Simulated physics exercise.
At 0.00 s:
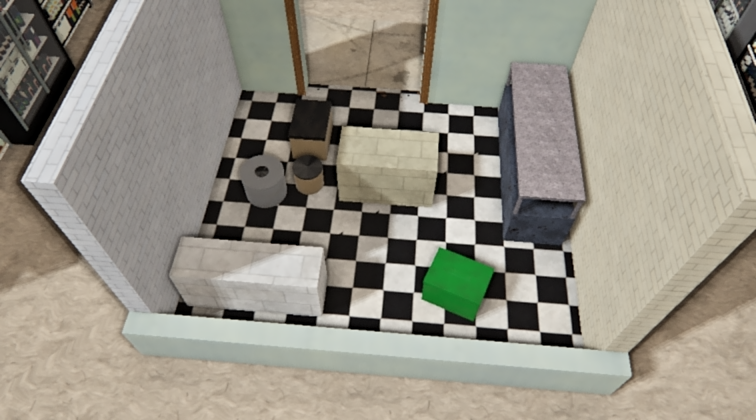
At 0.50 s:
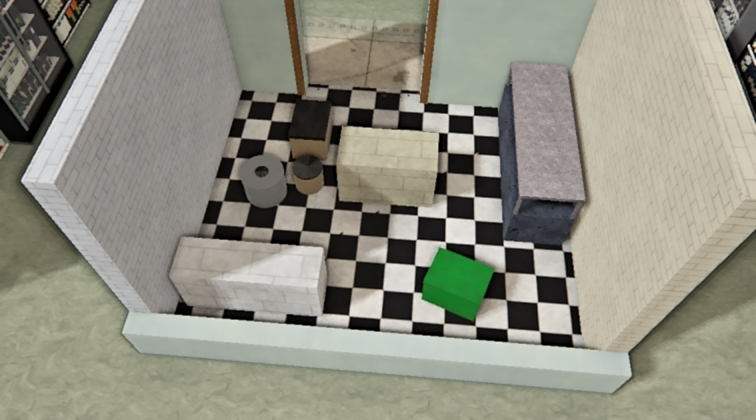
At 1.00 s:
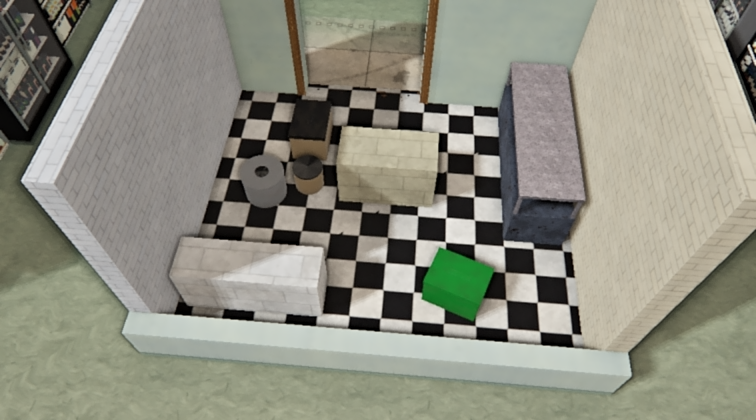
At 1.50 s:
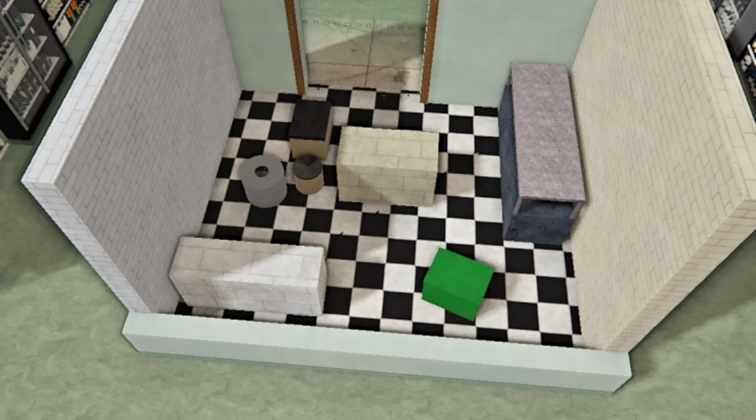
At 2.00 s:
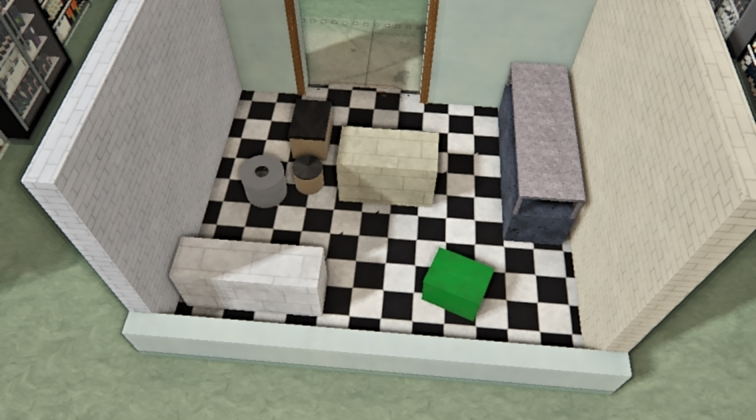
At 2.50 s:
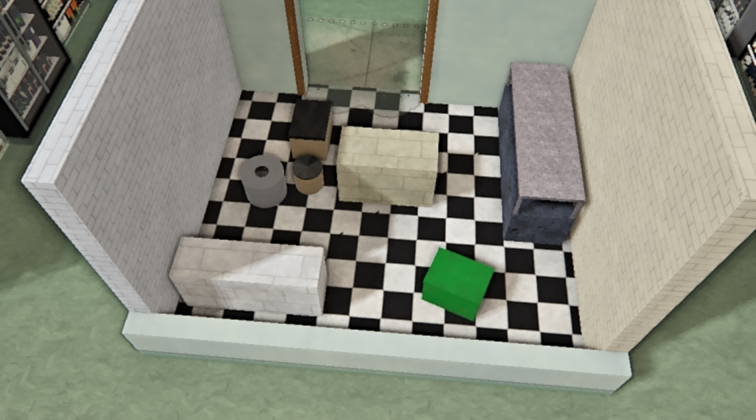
A thin, faint film of water appears just inside the doorway at the back late on, greying the nearby tiles, while the steady camera looks down into an open-fronted room. On the black-and-white checkered floor, a green chest sits front right, pale brick-patterned blocks stand front left and centre, and dark and grey containers cluster left of centre. None of these objects visibly moves.
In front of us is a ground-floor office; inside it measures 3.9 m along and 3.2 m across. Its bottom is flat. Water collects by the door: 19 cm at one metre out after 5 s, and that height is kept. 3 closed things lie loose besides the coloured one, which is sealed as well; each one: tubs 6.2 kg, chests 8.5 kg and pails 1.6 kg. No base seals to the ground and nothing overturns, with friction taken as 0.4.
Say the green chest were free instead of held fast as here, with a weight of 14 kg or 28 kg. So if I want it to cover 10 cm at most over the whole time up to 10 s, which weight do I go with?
It needs the heavy one.
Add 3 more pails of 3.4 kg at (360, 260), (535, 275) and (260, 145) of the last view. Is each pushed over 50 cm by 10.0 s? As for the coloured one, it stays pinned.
In that order: Past it, short of it, past it.
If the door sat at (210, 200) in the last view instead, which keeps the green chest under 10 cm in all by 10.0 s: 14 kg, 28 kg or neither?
If so, only the heavier one succeeds.
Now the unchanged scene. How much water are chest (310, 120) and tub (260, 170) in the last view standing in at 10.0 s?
Depth approx. 14 cm / 9 cm.
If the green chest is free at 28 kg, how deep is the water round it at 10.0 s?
About 7 cm.
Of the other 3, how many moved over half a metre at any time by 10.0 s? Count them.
I count 3 of them.
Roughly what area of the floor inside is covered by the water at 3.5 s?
Around 1.5 m2 of it.
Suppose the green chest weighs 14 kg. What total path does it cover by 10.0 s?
Around 100 cm in total.
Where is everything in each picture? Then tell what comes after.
The first picture shows the green chest at (459, 275), on the bottom; 0.0 m2 under water; 0 of 4 have shifted.
The second picture shows the green chest at (459, 275) rests on the ground; water covers 0.0 m2; 0 of 4 have shifted.
The third picture shows the green chest at (459, 275) rests on the ground; water covers 0.0 m2; 0 of 4 have shifted.
The fourth picture shows the green chest at (459, 275) rests on the ground; water covers 0.0 m2; 0 of 4 have shifted.
The fifth picture shows the green chest at (459, 275), on the bottom; water covers 0.0 m2; 0 of 4 have shifted.
The sixth picture shows the green chest at (459, 275), on the bottom; water covers 0.2 m2; 0 of 4 have shifted.
After 3.5 s the green chest would be 0 cm from its start with 14 kg and 0 cm from its start with 28 kg; 0 cm of water round it then.
After 4.5 s the green chest would be 0 cm from its start with 14 kg and 0 cm from its start with 28 kg; 0 cm of water round it then.
After 7.0 s the green chest would be 0 cm from its start with 14 kg and 0 cm from its start with 28 kg; 3 cm of water round it then.
After 10.0 s the green chest would be 85 cm from its start with 14 kg and 1 cm from its start with 28 kg; 7 cm of water round it then.
